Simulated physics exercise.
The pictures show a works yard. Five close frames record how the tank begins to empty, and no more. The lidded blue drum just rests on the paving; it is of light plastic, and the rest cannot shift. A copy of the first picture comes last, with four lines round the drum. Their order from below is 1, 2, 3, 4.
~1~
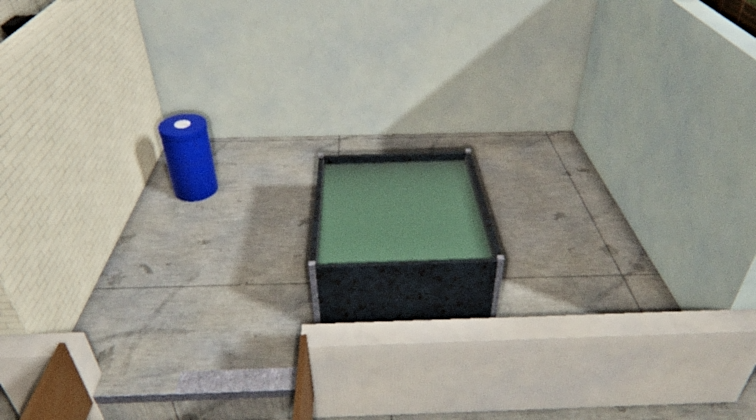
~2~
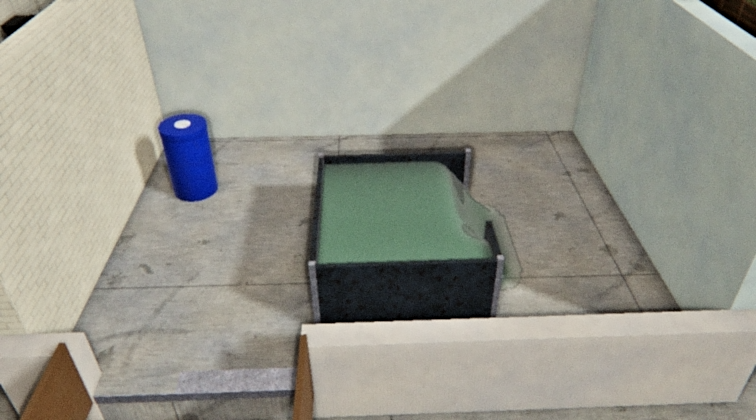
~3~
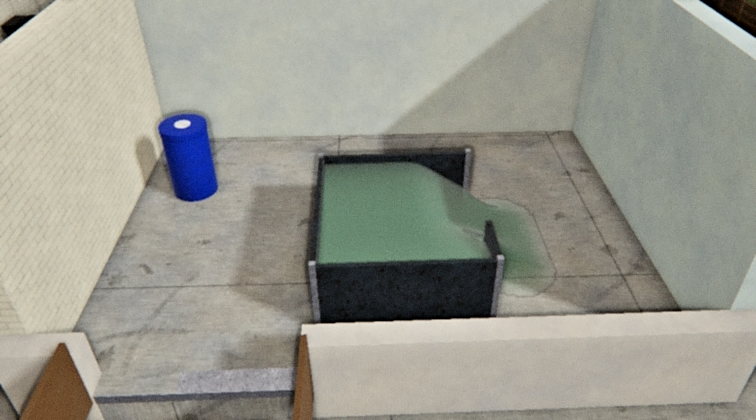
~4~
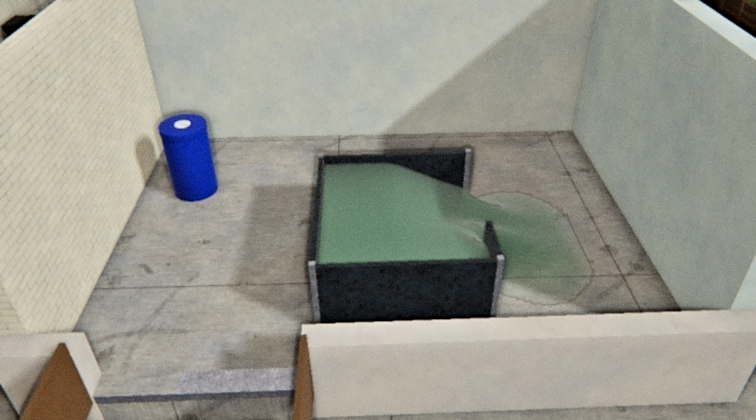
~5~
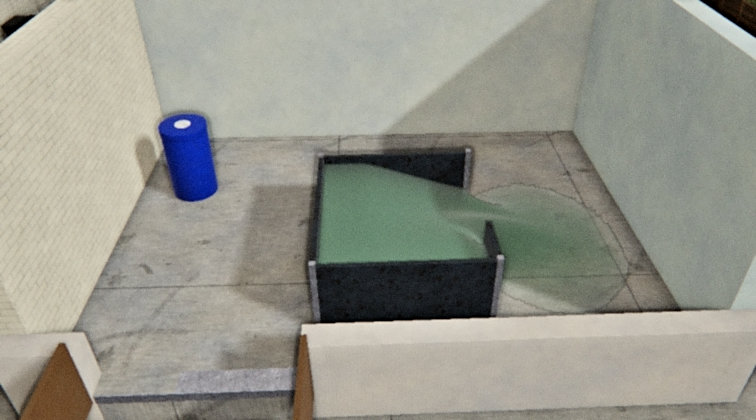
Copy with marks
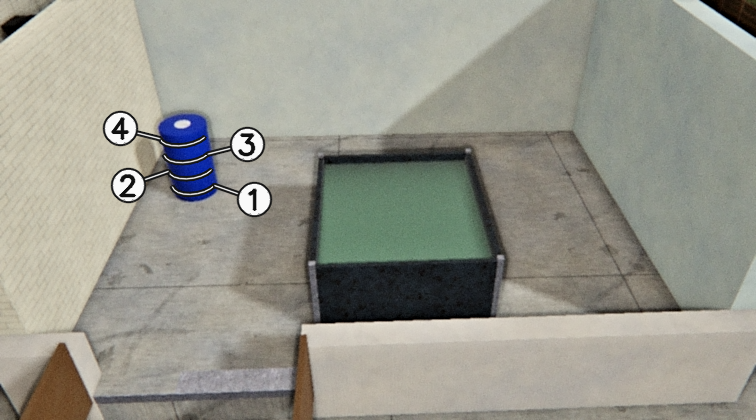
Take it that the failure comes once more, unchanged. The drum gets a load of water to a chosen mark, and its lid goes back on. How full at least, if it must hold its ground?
1 will do.
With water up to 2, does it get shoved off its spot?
No, that is safe.
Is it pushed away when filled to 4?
No.
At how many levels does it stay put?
All of the four.
In white, 1 at (190, 194); 2 at (186, 178); 3 at (182, 162); 4 at (178, 145); from the bottom up 1, 2, 3, 4.
With 1, it does not move.
With 2, it does not move.
With 3, it does not move.
With 4, it does not move.
